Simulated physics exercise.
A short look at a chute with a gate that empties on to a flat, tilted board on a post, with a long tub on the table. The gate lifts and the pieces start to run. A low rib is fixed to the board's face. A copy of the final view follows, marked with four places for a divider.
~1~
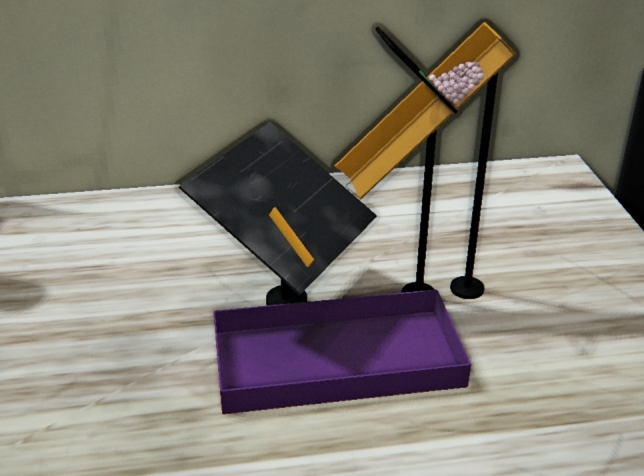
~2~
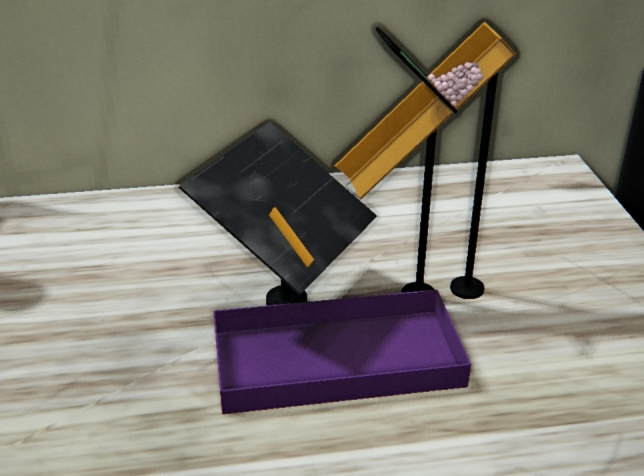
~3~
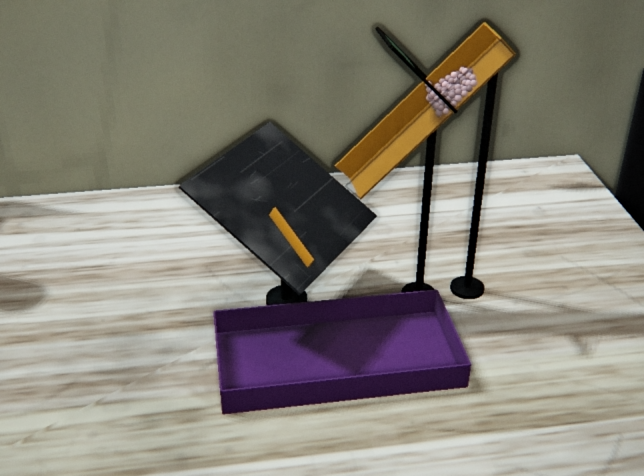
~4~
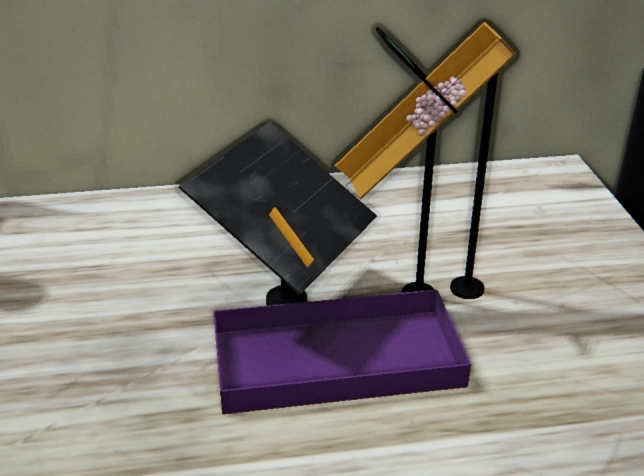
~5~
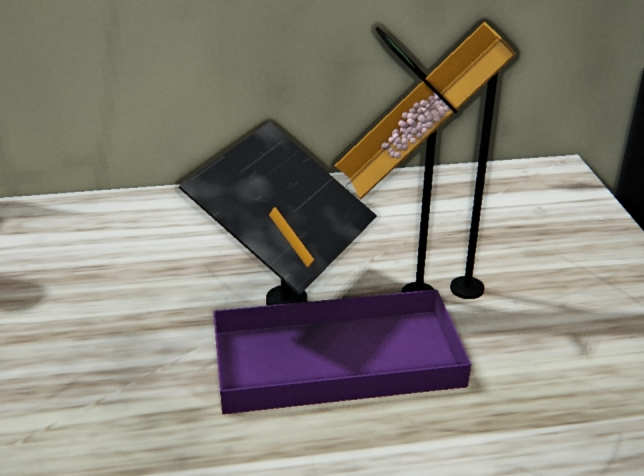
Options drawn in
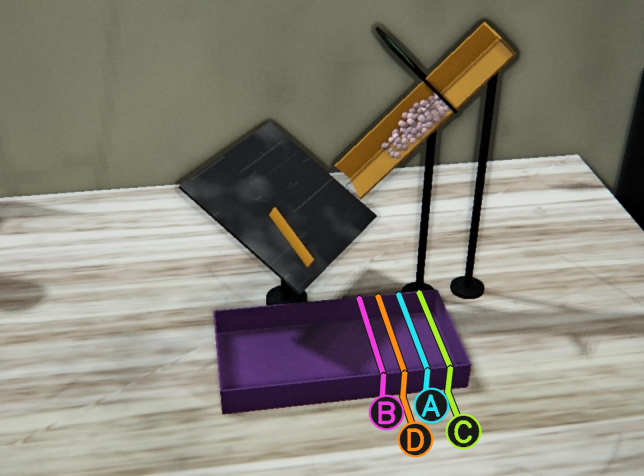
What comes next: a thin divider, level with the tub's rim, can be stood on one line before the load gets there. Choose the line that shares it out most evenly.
Best: B.
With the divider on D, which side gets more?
The left side.
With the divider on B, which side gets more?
More lands on the left.
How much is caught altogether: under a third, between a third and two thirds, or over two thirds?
It is over two thirds.
On the marked copy, line A crosses the front rim at (427, 369); line B crosses the front rim at (383, 374); line C crosses the front rim at (450, 366); line D crosses the front rim at (404, 371).
With A, of what is caught, most on the left of the divider, a small part on the right.
With B, of what is caught, about two thirds on the left of the divider, about a third on the right.
With C, of what is caught, nearly all on the left of the divider, a small part on the right.
With D, of what is caught, most on the left of the divider, a small part on the right.
